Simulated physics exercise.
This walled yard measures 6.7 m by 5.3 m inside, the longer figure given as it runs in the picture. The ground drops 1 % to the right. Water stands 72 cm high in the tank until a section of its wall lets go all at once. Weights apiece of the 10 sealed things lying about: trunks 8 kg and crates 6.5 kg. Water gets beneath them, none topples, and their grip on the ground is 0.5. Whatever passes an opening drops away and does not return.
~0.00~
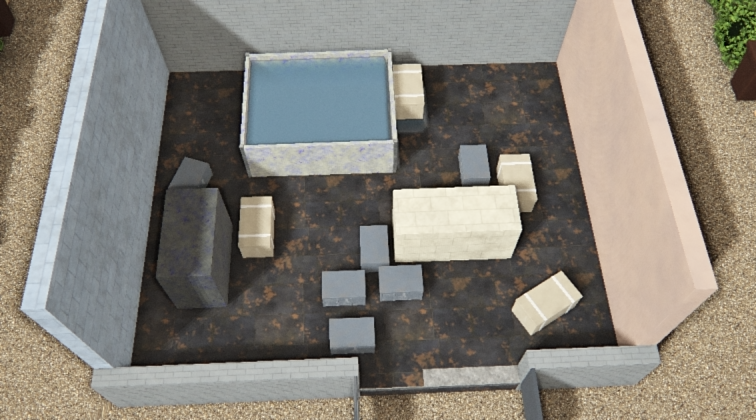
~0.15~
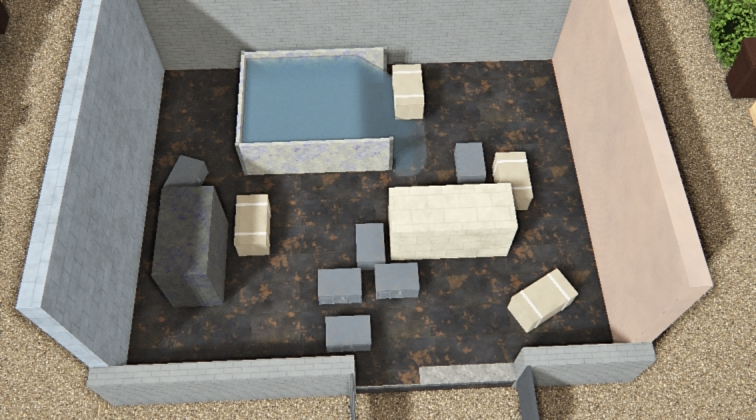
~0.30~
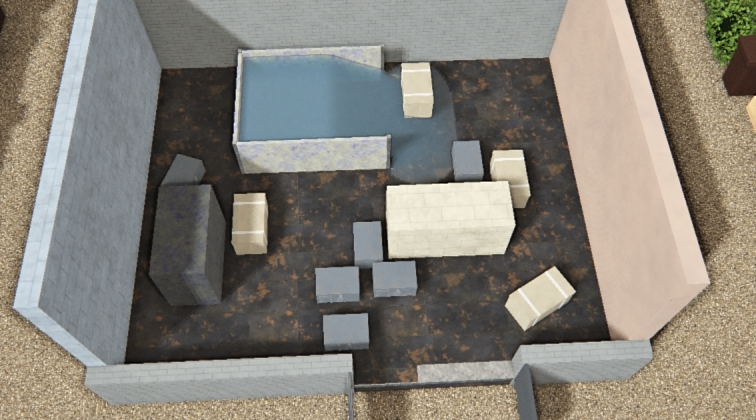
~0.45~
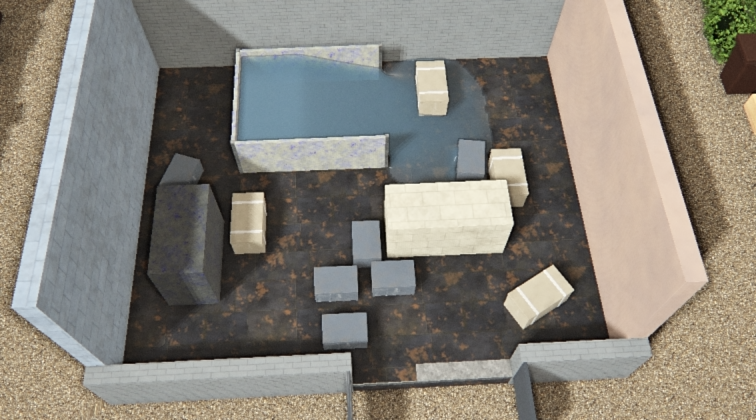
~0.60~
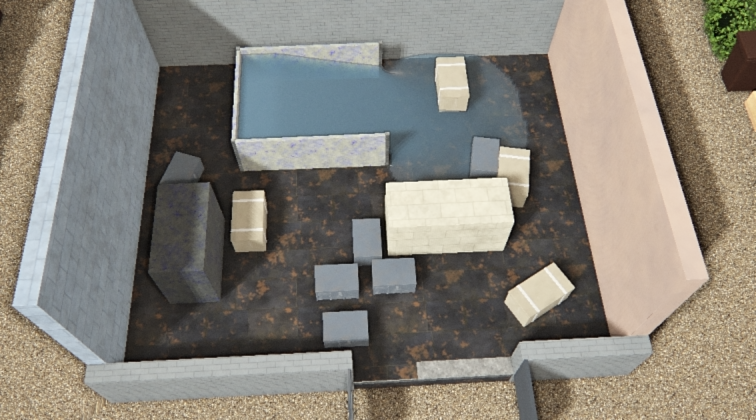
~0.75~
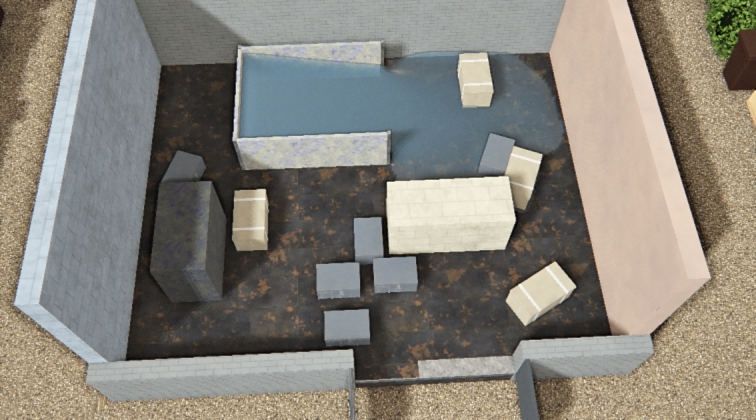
Water spreading rightward from an opened tank across a walled yard, carrying a tan box along, then shifting a grey block.
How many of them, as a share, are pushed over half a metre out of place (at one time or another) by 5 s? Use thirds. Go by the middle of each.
That comes to between one and two thirds.
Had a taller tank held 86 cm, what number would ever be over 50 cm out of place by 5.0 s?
In that case 5 of them.
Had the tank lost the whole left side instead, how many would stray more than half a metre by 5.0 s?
Then 9.
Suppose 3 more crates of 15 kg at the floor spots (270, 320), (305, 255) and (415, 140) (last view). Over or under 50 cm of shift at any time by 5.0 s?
In that order: Short of it, short of it, past it.
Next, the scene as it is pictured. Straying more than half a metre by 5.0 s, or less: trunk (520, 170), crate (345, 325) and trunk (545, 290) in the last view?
In that order: Over, more, over.
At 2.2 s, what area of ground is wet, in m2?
Some 14 m2.
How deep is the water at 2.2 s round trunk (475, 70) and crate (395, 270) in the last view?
About 48 and 0 cm.
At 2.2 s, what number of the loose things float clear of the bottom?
3 of them.
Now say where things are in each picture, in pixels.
A trunk at (408, 84) rests on the ground; a crate at (475, 161), on the bottom; water covers 3.7 m2; 0 of 10 have shifted, in the first picture.
A trunk at (408, 84) rests on the ground, 7 cm from its start; a crate at (471, 159) rests on the ground; 4.7 m2 under water; 1 of 10 have shifted, in the second picture.
A trunk at (417, 83), afloat, 26 cm from its start; a crate at (468, 157) rests on the ground; 6.1 m2 under water; 1 of 10 have shifted, in the third picture.
A trunk at (432, 81), afloat, 53 cm from its start; a crate at (472, 156) rests on the ground, 8 cm from its start; water covers 7.5 m2; 2 of 10 have shifted, in the fourth picture.
A trunk at (453, 76) floats, 86 cm from its start; a crate at (486, 154) rests on the ground, 28 cm from its start; 9.0 m2 under water; 3 of 10 have shifted, in the fifth picture.
A trunk at (476, 72) floats, 123 cm from its start; a crate at (498, 152), on the bottom, 45 cm from its start; water covers 10.6 m2; 3 of 10 have shifted, in the sixth picture.
After 1.1 s 3 of 10 are over 50 cm from their spots; 2 afloat.
After 2.2 s 3 of 10 are over 50 cm from their spots; 3 afloat.
After 3.5 s 4 of 10 are over 50 cm from their spots; 3 afloat.
After 5.0 s 5 of 10 are over 50 cm from their spots, and 5 have been at some point; 3 afloat.
